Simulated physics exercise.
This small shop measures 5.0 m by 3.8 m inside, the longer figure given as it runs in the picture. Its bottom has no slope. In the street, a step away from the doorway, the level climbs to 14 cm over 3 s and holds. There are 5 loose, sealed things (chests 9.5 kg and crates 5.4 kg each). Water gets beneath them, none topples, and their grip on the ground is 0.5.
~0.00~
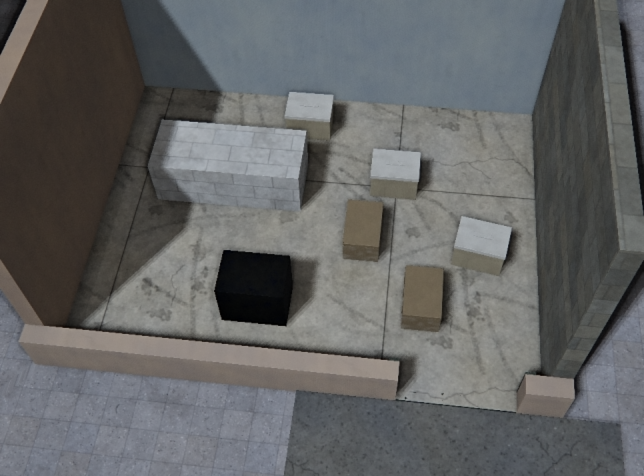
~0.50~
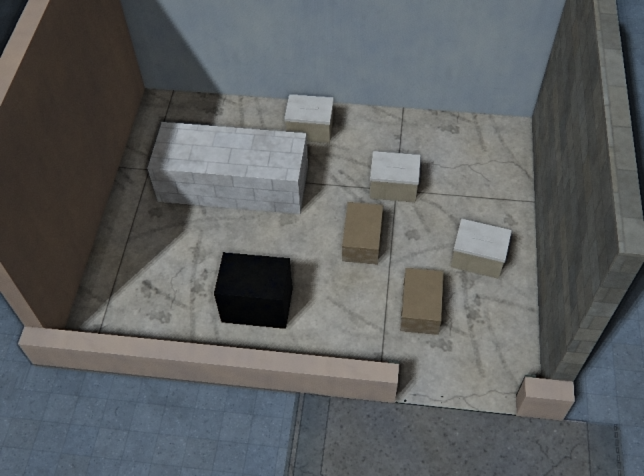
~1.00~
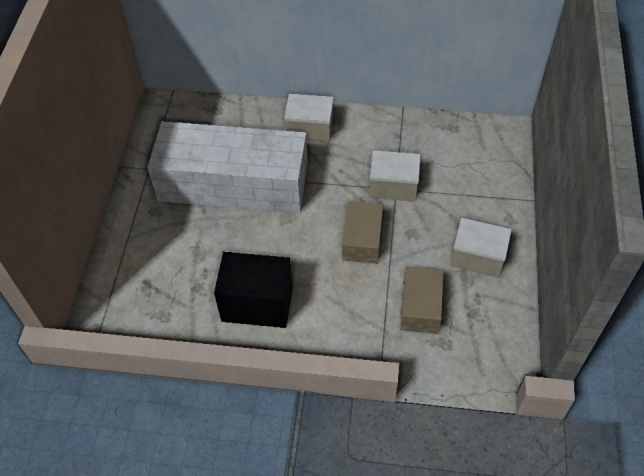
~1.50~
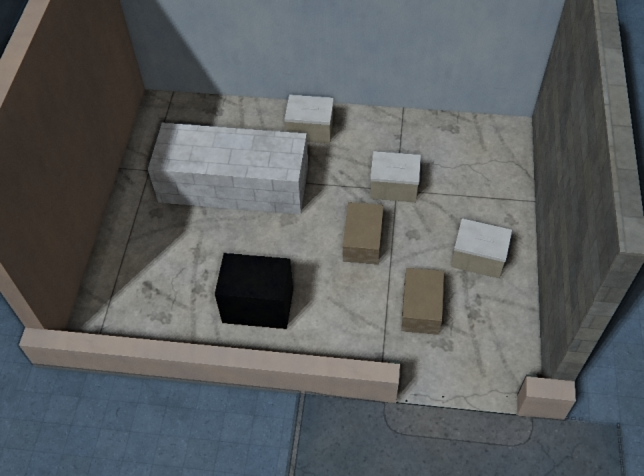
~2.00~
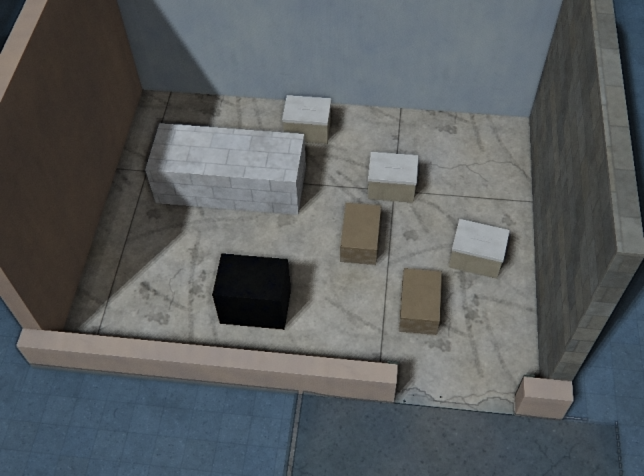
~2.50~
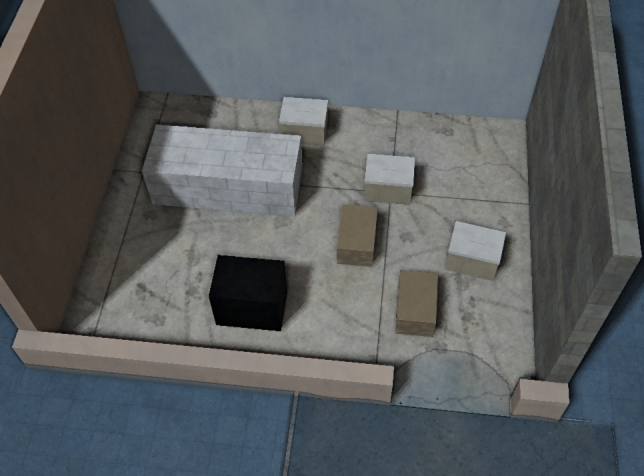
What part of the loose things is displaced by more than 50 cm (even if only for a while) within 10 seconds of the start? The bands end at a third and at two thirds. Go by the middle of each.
Share: Two thirds or above.
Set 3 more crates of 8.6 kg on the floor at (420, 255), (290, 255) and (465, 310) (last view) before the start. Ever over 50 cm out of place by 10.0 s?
In that order: More, less, over.
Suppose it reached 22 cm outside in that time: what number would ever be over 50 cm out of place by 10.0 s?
Then 5.
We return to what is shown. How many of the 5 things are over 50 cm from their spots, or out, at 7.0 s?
4 of them.
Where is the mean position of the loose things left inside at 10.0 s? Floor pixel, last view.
Around (282, 150).
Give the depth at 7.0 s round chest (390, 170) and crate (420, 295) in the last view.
About 3 and 4 cm.
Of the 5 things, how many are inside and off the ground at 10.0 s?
I count 3.
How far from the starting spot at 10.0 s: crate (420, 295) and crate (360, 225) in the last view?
In turn: 300 cm, 100 cm.
After 3.5 s 0 of 5 are over 50 cm from their spots; 0 afloat.
After 4.5 s 1 of 5 are over 50 cm from their spots; 1 afloat.
After 7.0 s 4 of 5 are over 50 cm from their spots; 3 afloat.
After 10.0 s 5 of 5 are over 50 cm from their spots, and 5 have been at some point; 3 afloat.
